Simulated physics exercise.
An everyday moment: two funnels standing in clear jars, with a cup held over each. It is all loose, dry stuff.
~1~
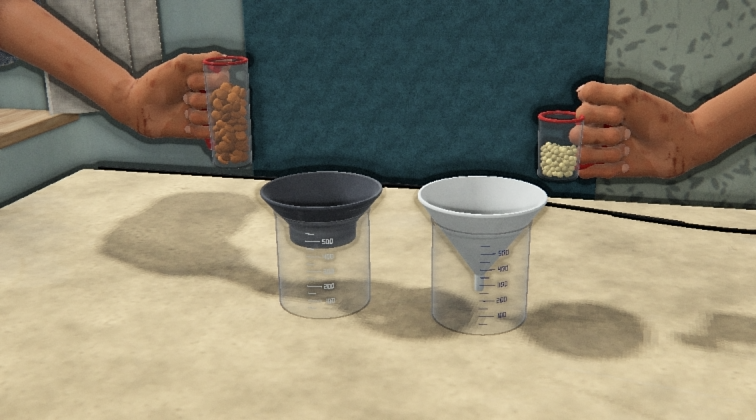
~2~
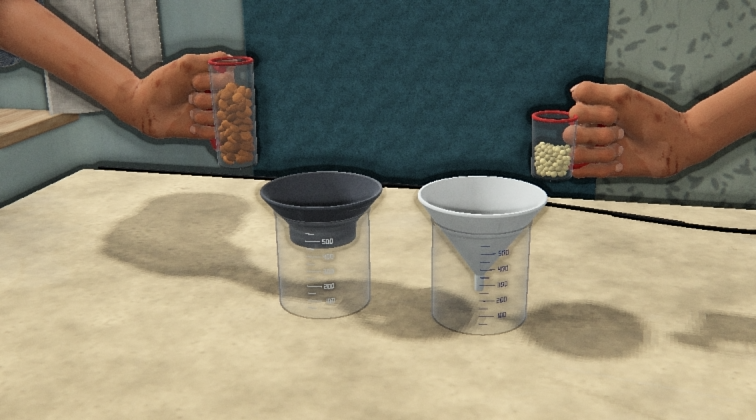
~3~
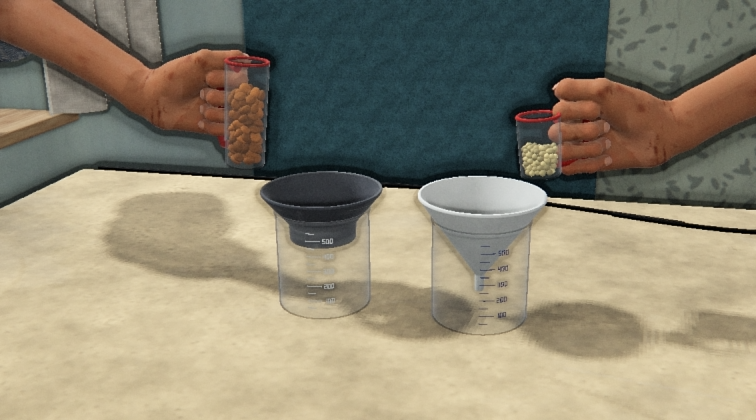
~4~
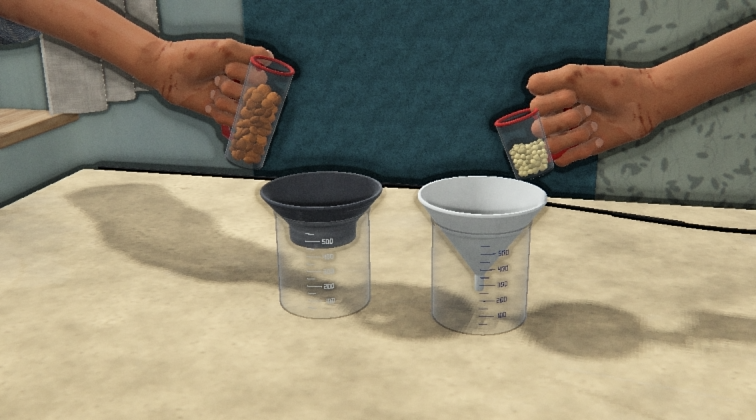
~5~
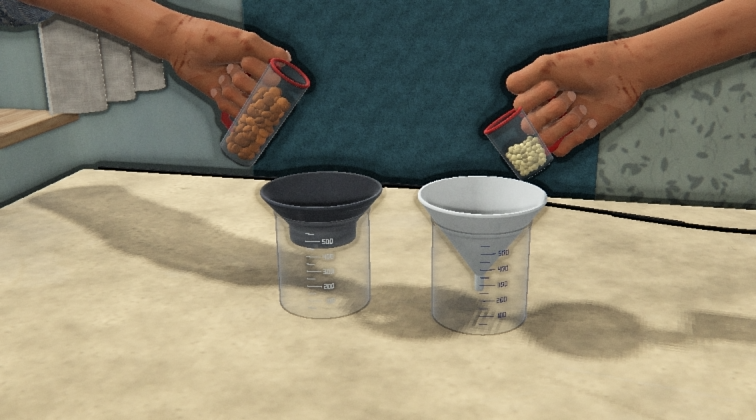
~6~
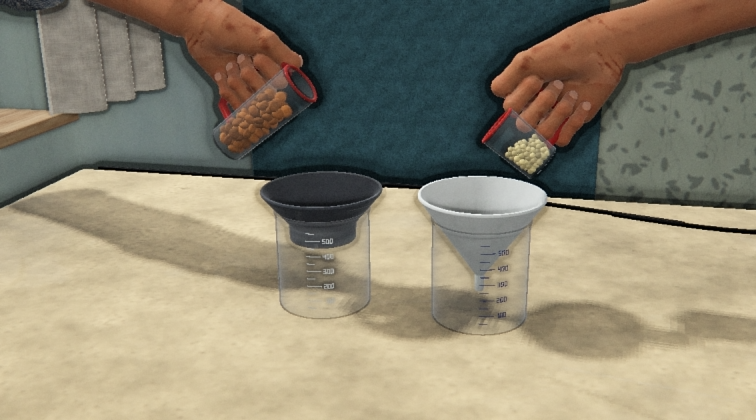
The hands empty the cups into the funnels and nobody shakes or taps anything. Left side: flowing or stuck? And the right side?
On the left it passes it all, on the right it holds most of it back.
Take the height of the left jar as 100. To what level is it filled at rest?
Close to 20 per cent.
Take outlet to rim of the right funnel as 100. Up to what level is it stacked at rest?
Close to 50 per cent.
Then, 0.22 s past the last view, left, all still in the cup; right, all still in the cup.
Then, 0.50 s past the last view, left, all still in the cup; right, nearly all still in the cup, a stray few in or over the funnel.
Then, 0.80 s past the last view, left, nearly all still in the cup, a stray few in or over the funnel; right, about half still in the cup, about half in or over the funnel.
Finally, left, all down in the jar; right, all stuck in the funnel, none down in the jar.
